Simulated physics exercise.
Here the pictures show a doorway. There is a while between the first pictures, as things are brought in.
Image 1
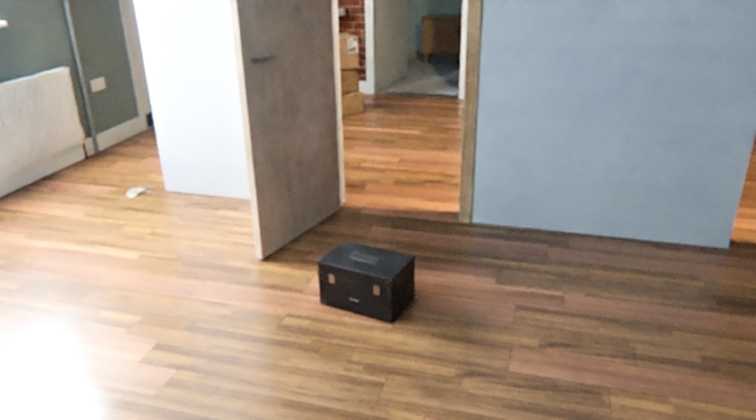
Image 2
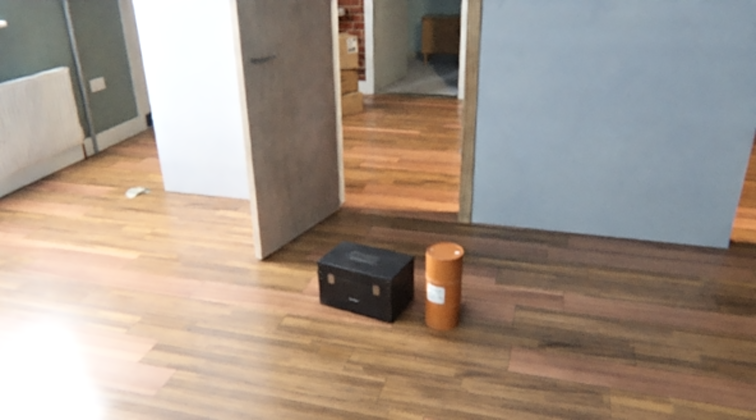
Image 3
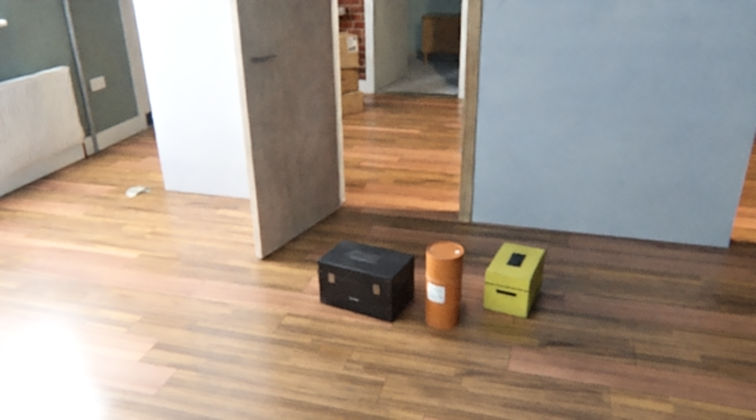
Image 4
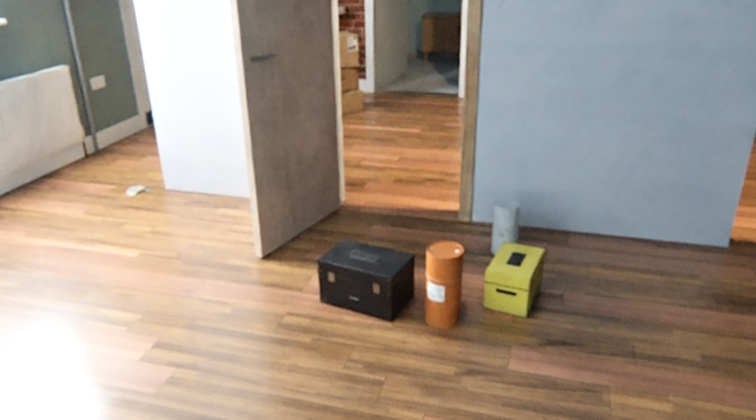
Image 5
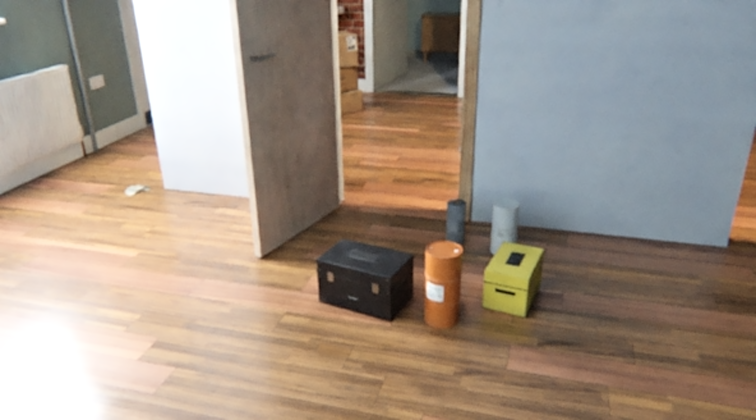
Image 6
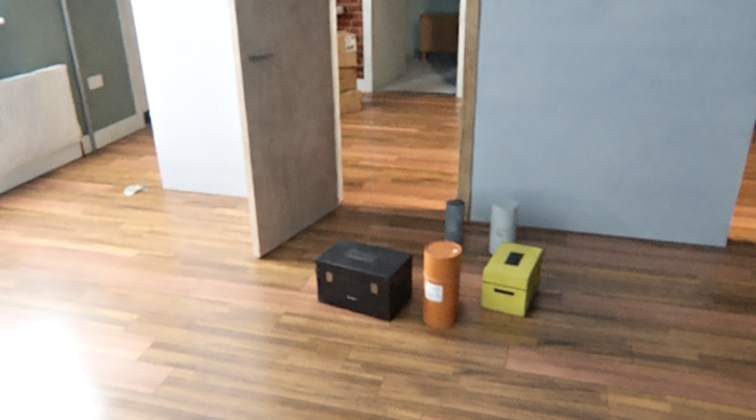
The video shows a wide-open, still door with a black toolbox on the wooden floor nearby; an orange canister, a yellow toolbox, a white canister and a grey roll then appear one after another, with no one seen.
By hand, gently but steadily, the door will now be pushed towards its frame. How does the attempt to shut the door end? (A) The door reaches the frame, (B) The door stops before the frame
A.
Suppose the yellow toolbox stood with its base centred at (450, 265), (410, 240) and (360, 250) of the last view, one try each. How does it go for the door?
Try 1: It makes it to the frame; try 2: It is held up; try 3: It is held up.
Then, 0.80 s on from there, door at 81°.
Then, 1.40 s on from there, door at 50°.
Then, 2.00 s on from there, door at 17°.
In the end, door at 0°; all 5 unmoved. At the end, from the last picture's camera, grey roll near (455, 223).
